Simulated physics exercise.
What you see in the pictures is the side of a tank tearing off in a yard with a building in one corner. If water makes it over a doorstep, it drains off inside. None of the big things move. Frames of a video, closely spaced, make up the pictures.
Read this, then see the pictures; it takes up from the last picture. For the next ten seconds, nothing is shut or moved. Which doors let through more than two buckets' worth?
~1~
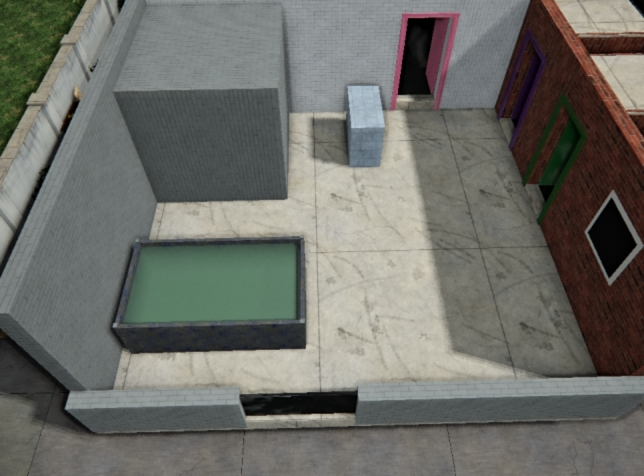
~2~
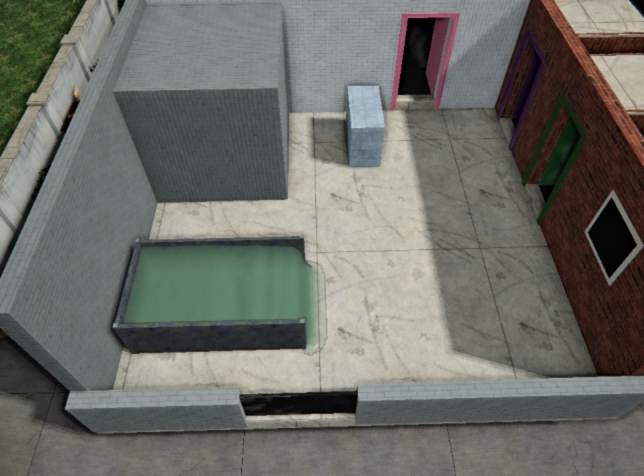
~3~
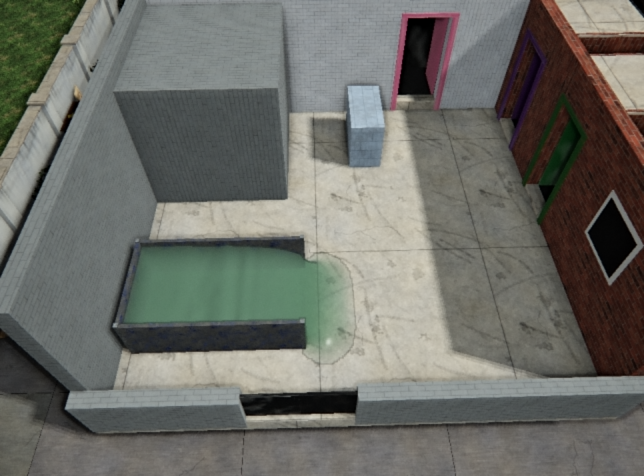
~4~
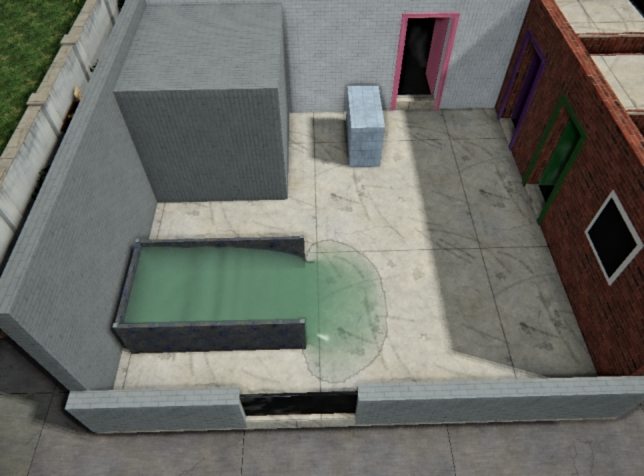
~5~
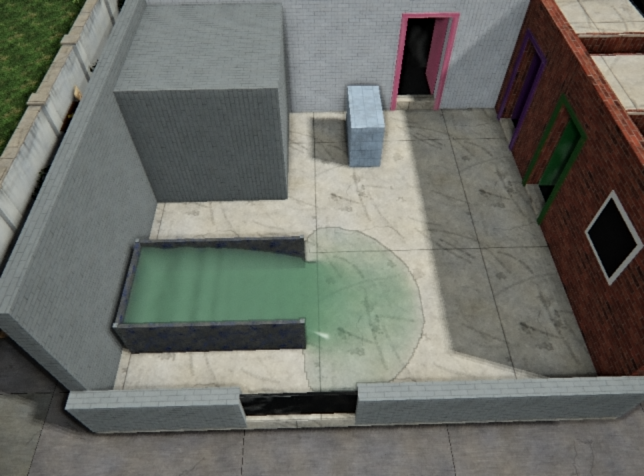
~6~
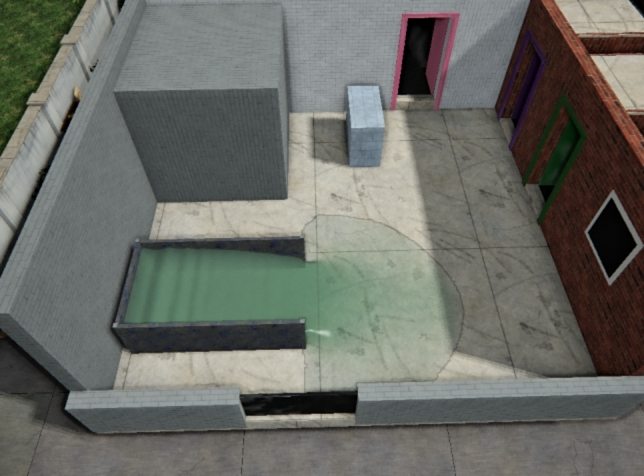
Result: The purple door will top two buckets; the pink door will not top two buckets; the green door will top two buckets.
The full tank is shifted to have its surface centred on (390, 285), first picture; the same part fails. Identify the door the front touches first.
Answer: The green one.
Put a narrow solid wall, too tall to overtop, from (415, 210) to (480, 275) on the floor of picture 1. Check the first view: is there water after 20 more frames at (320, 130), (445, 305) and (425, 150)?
The first is still bare, the second inundated and the third inundated.
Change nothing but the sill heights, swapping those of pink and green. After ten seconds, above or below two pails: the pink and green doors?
Then: The pink one exceeds the limit, the green one stays within the limit.
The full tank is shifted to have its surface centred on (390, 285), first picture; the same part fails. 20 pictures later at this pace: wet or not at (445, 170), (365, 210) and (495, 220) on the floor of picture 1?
The three spots read swamped, left dry, swamped.
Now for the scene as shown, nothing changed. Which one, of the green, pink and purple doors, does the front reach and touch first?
Going by the pictures, it would be the green one.
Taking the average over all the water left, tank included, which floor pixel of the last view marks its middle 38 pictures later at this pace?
Near (420, 237).
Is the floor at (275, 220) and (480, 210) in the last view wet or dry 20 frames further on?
The first spot is bone-dry and the second inundated.
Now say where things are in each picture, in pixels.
The first picture shows the open tank at (216, 282) is whole and still.
In the second picture, water pours out at (302, 297) and has run to (307, 351).
In the third picture, the front is at (334, 357), out from the gap at (302, 298).
In the fourth picture, water pours out at (302, 299) and has run to (375, 349).
In the fifth picture, water pours out at (302, 299) and has run to (418, 331).
In the sixth picture, water pours out at (302, 299) and has run to (458, 313).
A moment on, water covers 45 % of the floor; the purple door not reached, the pink door not reached, the green door not reached.
Next, water covers 55 % of the floor; the purple door not reached, the pink door not reached, the green door under two buckets in.
Then, water covers 65 % of the floor; the purple door wet at the sill, nothing in, the pink door not reached, the green door over two buckets in.
Later, water covers 70 % of the floor; the purple door over two buckets in, the pink door wet at the sill, nothing in, the green door far over two buckets in.
In the end, water covers 95 % of the floor; the purple door over two buckets in, the pink door wet at the sill, nothing in, the green door far over two buckets in.
